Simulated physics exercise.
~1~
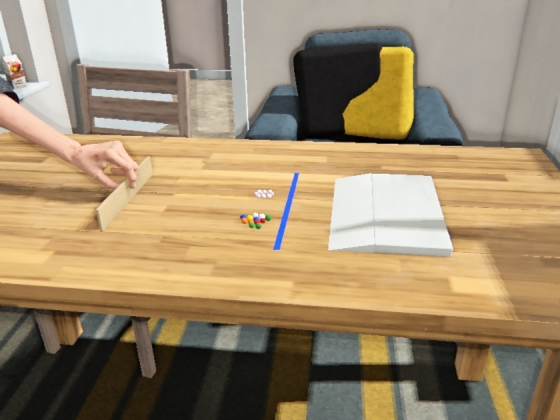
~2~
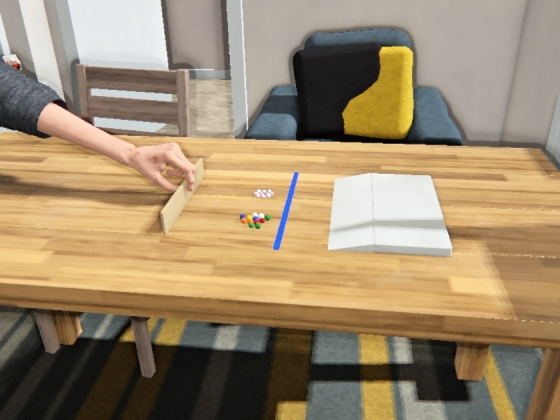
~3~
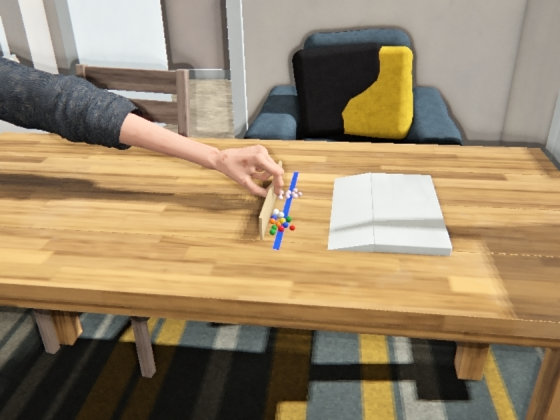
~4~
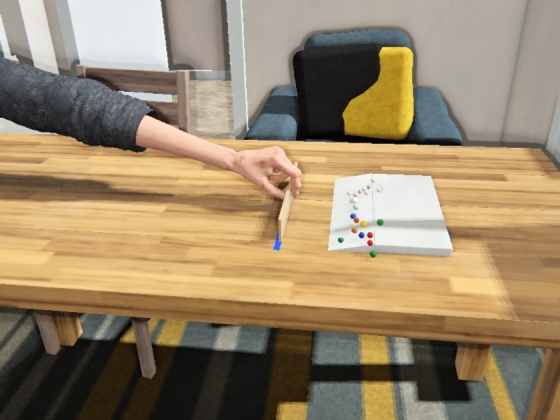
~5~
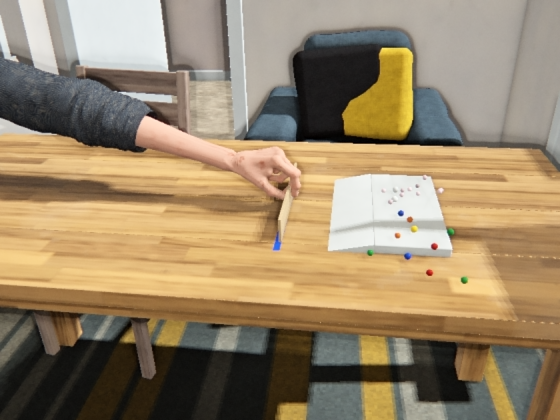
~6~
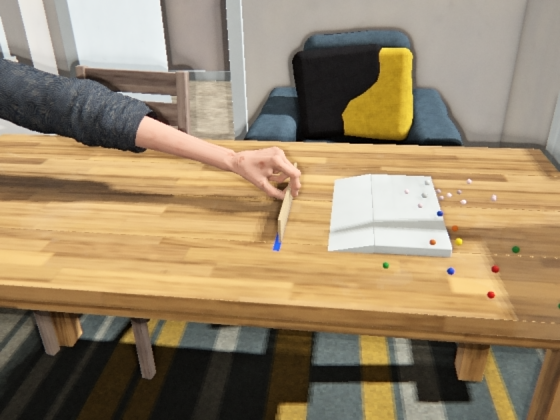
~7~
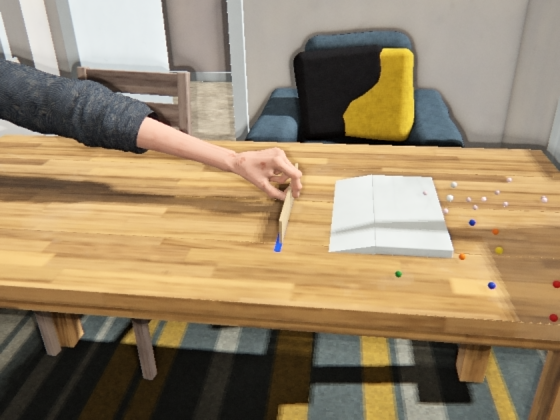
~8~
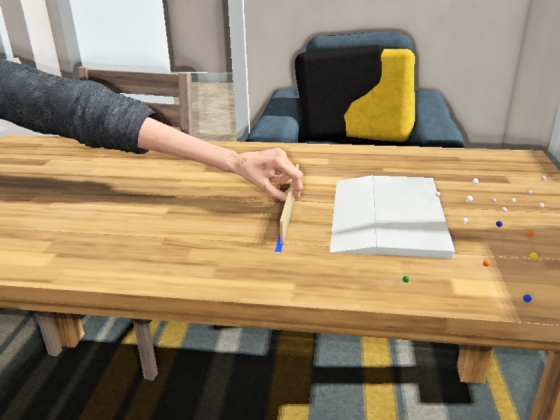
A hand sliding a card right to blue tape, flicking colored and pale beads over a white sloped slab and beyond it.
